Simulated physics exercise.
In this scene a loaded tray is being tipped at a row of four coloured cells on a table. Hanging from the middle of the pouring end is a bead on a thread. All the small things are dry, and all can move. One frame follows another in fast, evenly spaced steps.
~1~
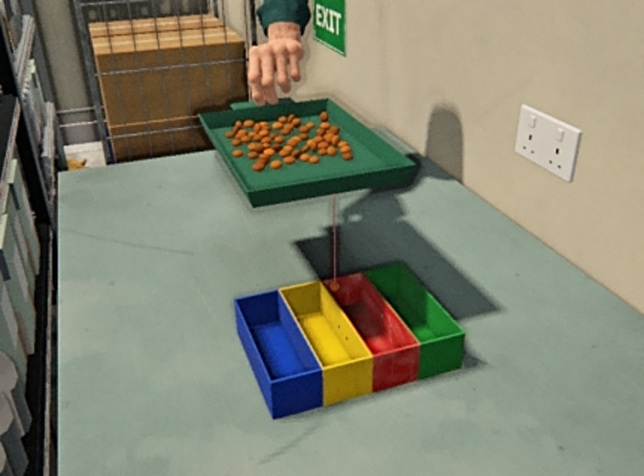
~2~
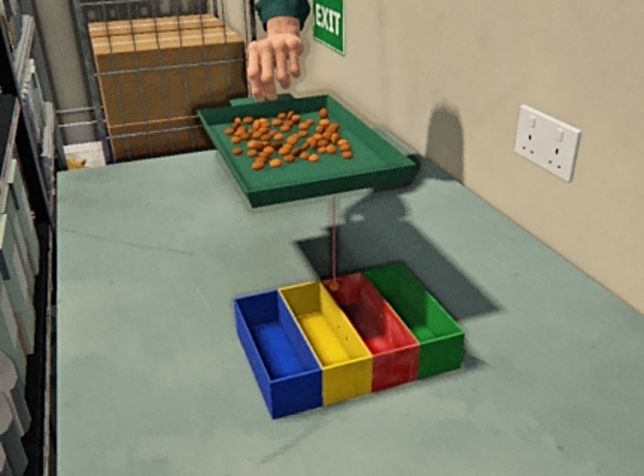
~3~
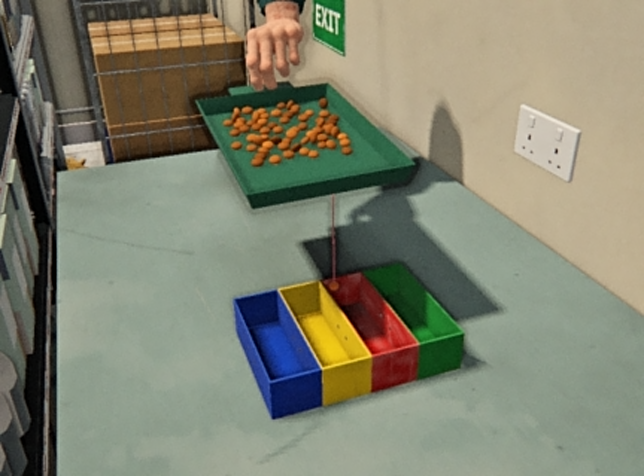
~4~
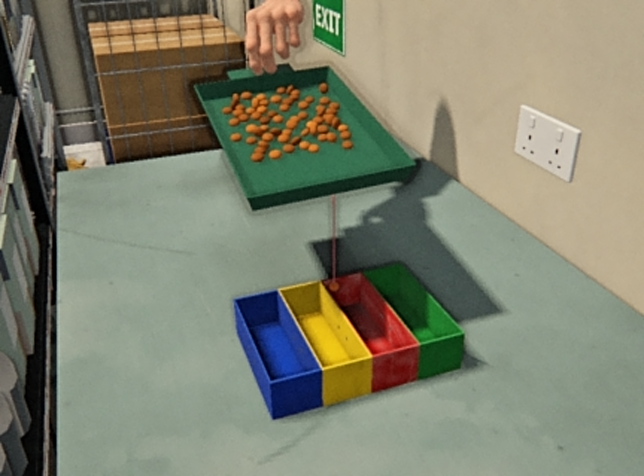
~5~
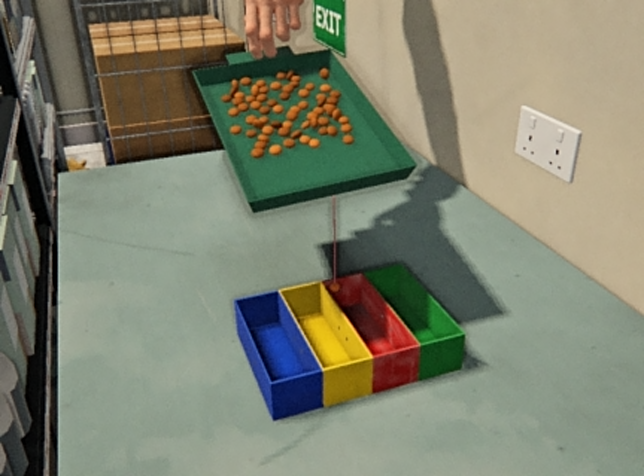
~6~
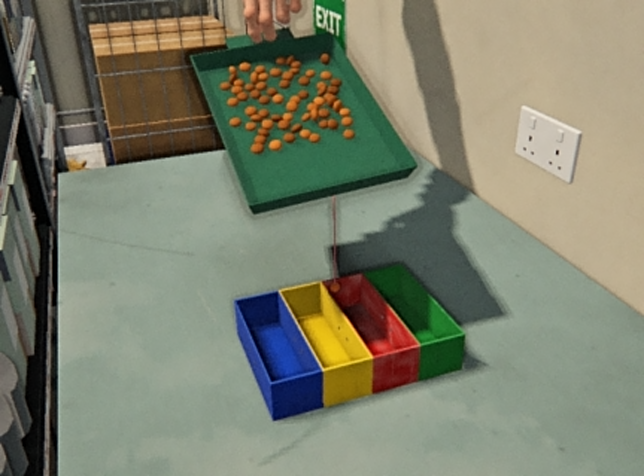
In the video, a hand at the far end of a green tray holding small orange-brown pieces steadily raises that end, tilting the tray toward the viewer above blue, yellow, red and green cells, while the pieces stay loosely grouped.
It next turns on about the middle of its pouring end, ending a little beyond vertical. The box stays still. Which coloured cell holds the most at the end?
The blue cell holds the most.
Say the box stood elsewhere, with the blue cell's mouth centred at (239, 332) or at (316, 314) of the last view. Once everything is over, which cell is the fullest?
First try: That yellow cell. Second try: The blue cell.
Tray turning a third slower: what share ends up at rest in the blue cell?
About 50 per cent.
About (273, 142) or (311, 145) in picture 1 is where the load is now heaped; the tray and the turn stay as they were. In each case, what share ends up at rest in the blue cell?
Share in order: Roughly 60 %, 40 %.
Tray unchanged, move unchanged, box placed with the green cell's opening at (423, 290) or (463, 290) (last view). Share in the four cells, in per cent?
You'd see roughly 80 per cent first and roughly 40 per cent second.
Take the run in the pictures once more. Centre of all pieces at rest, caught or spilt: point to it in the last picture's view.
The centre ends up roughly at (296, 374).
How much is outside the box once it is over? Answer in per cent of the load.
I'd put it at about 10 percent.
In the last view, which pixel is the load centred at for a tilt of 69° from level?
Look about (297, 198) in the last picture.
Soon after the last picture, tray tipped steeply; most on the tray; about a quarter falling or outside the box.
A little later, tray tipped past a quarter turn; a small part on the tray; about a third in the blue cell; a small part in the yellow cell; a small part in the red cell; about a quarter falling or outside the box.
Later still, tray tipped past a quarter turn; about half in the blue cell; about a quarter in the yellow cell; a small part in the red cell; a small part falling or outside the box.
At rest, tray tipped past a quarter turn; about half in the blue cell; about a quarter in the yellow cell; a small part in the red cell; none in the green cell; a small part outside the box.
